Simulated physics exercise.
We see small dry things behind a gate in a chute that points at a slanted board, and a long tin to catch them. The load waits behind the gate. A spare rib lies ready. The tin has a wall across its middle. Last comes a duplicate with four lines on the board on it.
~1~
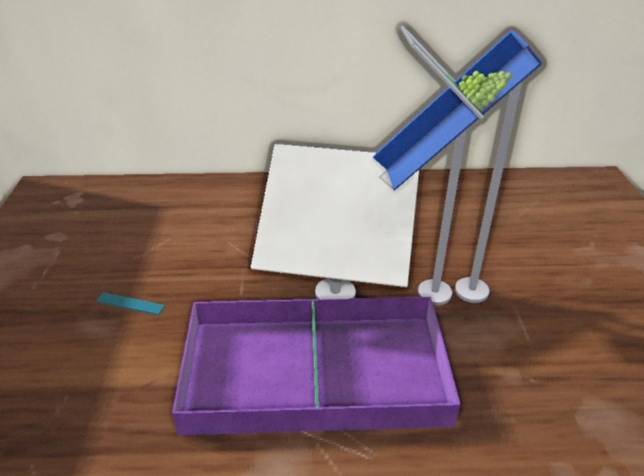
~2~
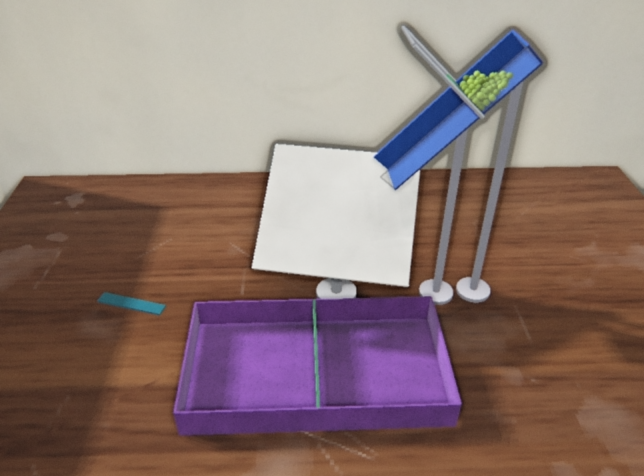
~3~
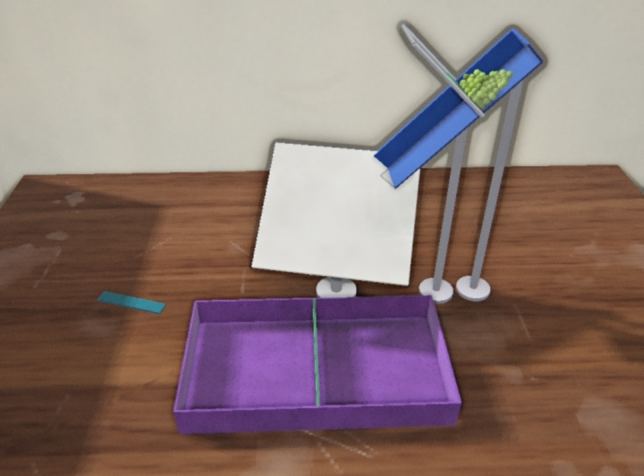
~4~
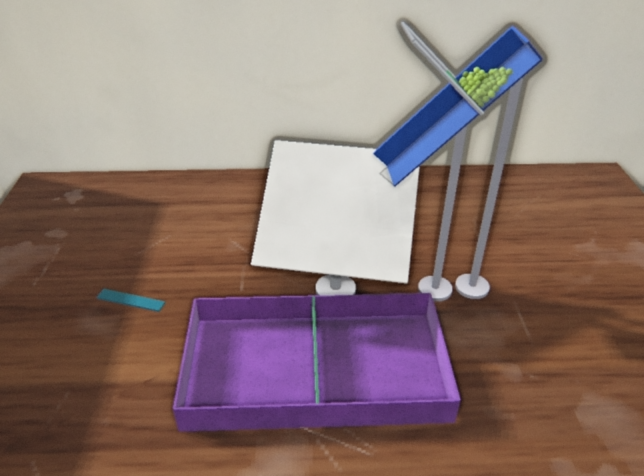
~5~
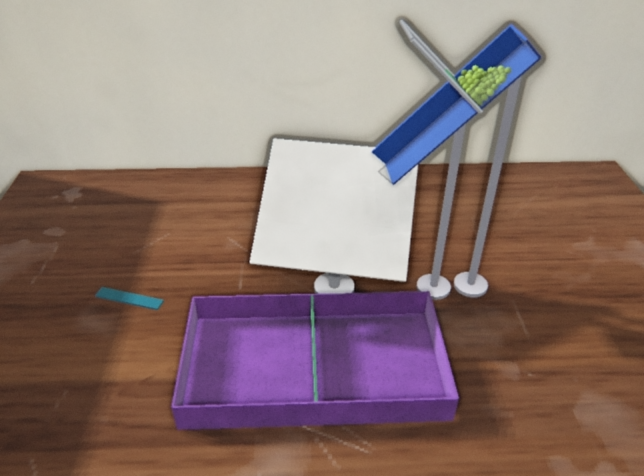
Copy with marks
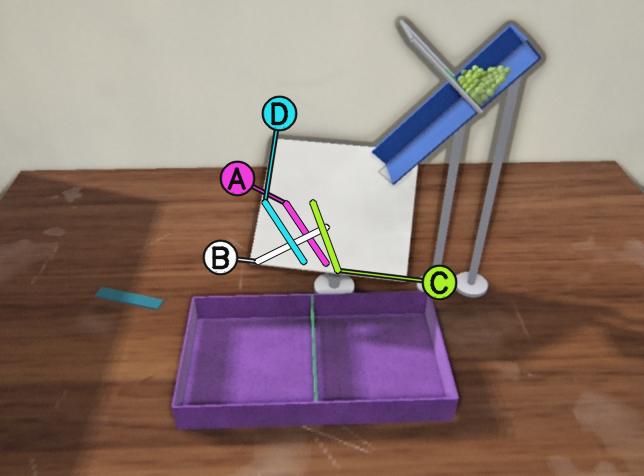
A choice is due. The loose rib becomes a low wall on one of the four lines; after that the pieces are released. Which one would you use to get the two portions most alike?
D.
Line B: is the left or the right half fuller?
Left.
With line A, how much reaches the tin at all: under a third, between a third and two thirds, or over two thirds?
Over two thirds.
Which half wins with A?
More lands on the right.
On the marked copy, line A from (286, 203) to (326, 263); line B from (326, 227) to (257, 261); line C from (313, 202) to (337, 270); line D from (265, 202) to (303, 261).
If A is chosen, of what is caught, just a few in the left half, almost all in the right.
If B is chosen, of what is caught, the larger part in the left half, about a tenth in the right.
If C is chosen, of what is caught, about a tenth in the left half, almost all in the right.
If D is chosen, of what is caught, roughly a third in the left half, roughly two thirds in the right.
